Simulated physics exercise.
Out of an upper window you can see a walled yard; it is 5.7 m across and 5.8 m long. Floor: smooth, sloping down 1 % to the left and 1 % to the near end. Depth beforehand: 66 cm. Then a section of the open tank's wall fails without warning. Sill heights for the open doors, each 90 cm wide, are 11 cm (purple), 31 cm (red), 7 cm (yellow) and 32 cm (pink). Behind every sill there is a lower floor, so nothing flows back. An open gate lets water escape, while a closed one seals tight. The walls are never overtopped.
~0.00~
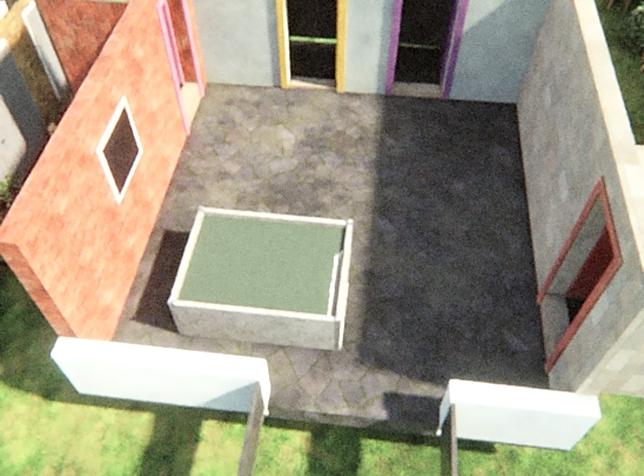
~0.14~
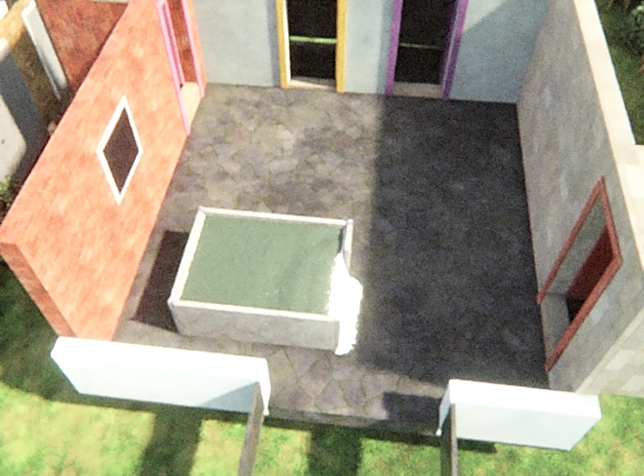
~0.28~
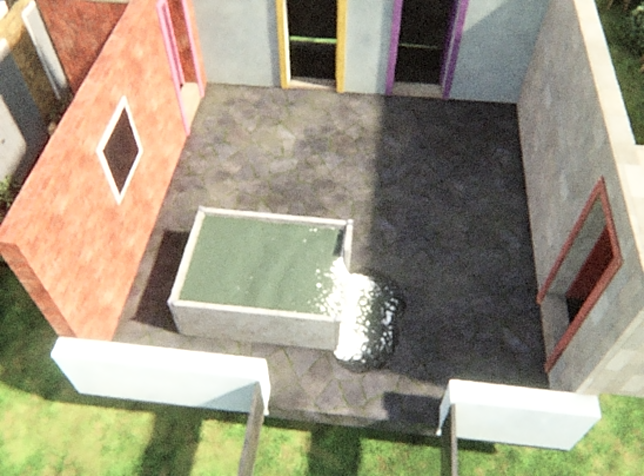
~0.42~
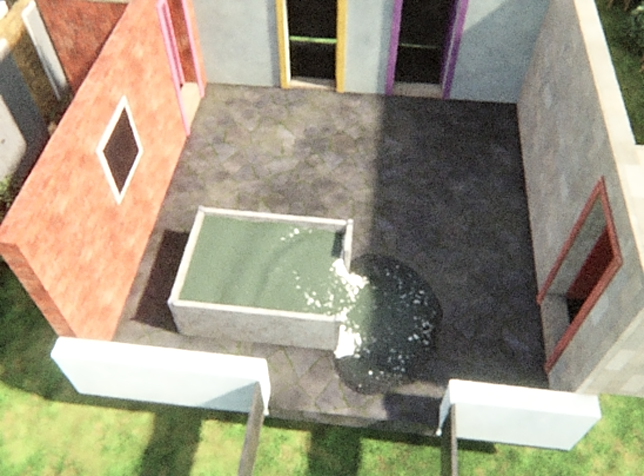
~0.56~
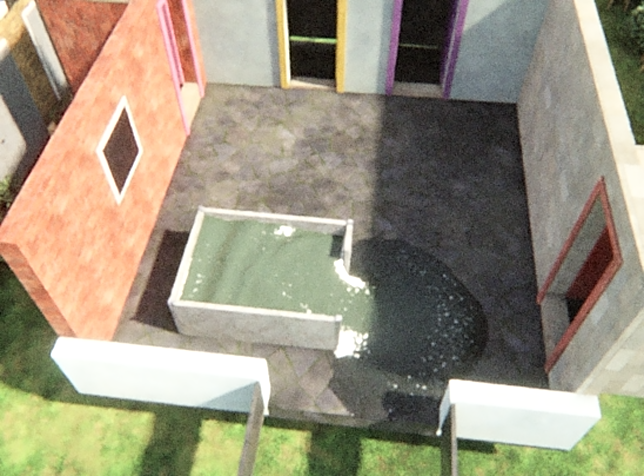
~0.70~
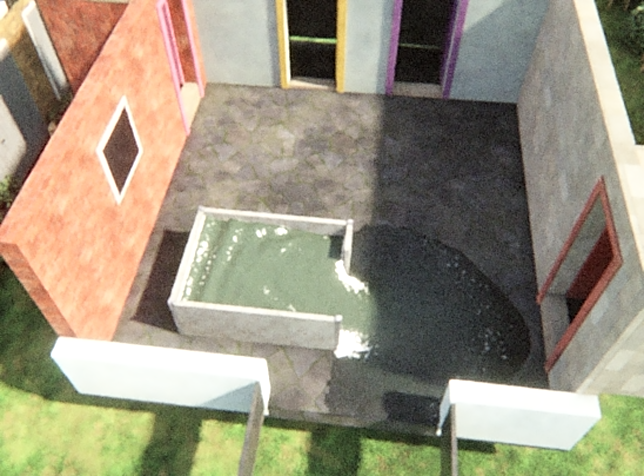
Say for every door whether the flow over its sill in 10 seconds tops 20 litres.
Result: Purple door - falls short; red door - falls short; yellow door - falls short; pink door - falls short.
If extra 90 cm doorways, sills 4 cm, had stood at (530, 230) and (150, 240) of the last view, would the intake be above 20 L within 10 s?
Taking them in order, the first gets enough and the second too little.
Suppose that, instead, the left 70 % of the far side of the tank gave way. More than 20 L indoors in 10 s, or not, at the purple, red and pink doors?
Door by door - purple: Within bounds, red: Within bounds, pink: Within bounds.
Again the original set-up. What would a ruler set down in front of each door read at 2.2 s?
Measured in centimetres, the purple door gives 0, the red door 30, the yellow door 0 and the pink door 0.
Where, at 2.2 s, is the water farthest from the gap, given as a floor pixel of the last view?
That's around (519, 154) in the last picture.
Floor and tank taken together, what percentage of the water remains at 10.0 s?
Some 76 out of every hundred parts.
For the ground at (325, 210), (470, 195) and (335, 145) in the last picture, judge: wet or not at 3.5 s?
Untouched, submerged, untouched.
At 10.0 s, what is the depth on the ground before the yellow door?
I'd put it near 3.5 cm.
After 1.4 s water covers 25 % of the floor and is deepest (47 cm) near (534, 416); purple door not reached, red door 27 cm at the sill, 0 L in, yellow door not reached, pink door not reached.
After 2.2 s water covers 25 % of the floor and is deepest (35 cm) near (473, 409); purple door not reached, red door 30 cm at the sill, 0 L in, yellow door not reached, pink door not reached.
After 3.5 s water covers 40 % of the floor and is deepest (20 cm) near (443, 340); purple door not reached, red door 16 cm at the sill, 1 L in, yellow door not reached, pink door not reached.
After 6.0 s water covers 65 % of the floor and is deepest (14 cm) near (503, 413); purple door 10 cm at the sill, 2 L in, red door 11 cm at the sill, 1 L in, yellow door 6 cm at the sill, 0 L in, pink door 4 cm at the sill, 0 L in.
After 10.0 s water covers 90 % of the floor and is deepest (12 cm) near (101, 369); purple door 4 cm at the sill, 2 L in, red door 5 cm at the sill, 1 L in, yellow door 3 cm at the sill, 0 L in, pink door 10 cm at the sill, 0 L in.
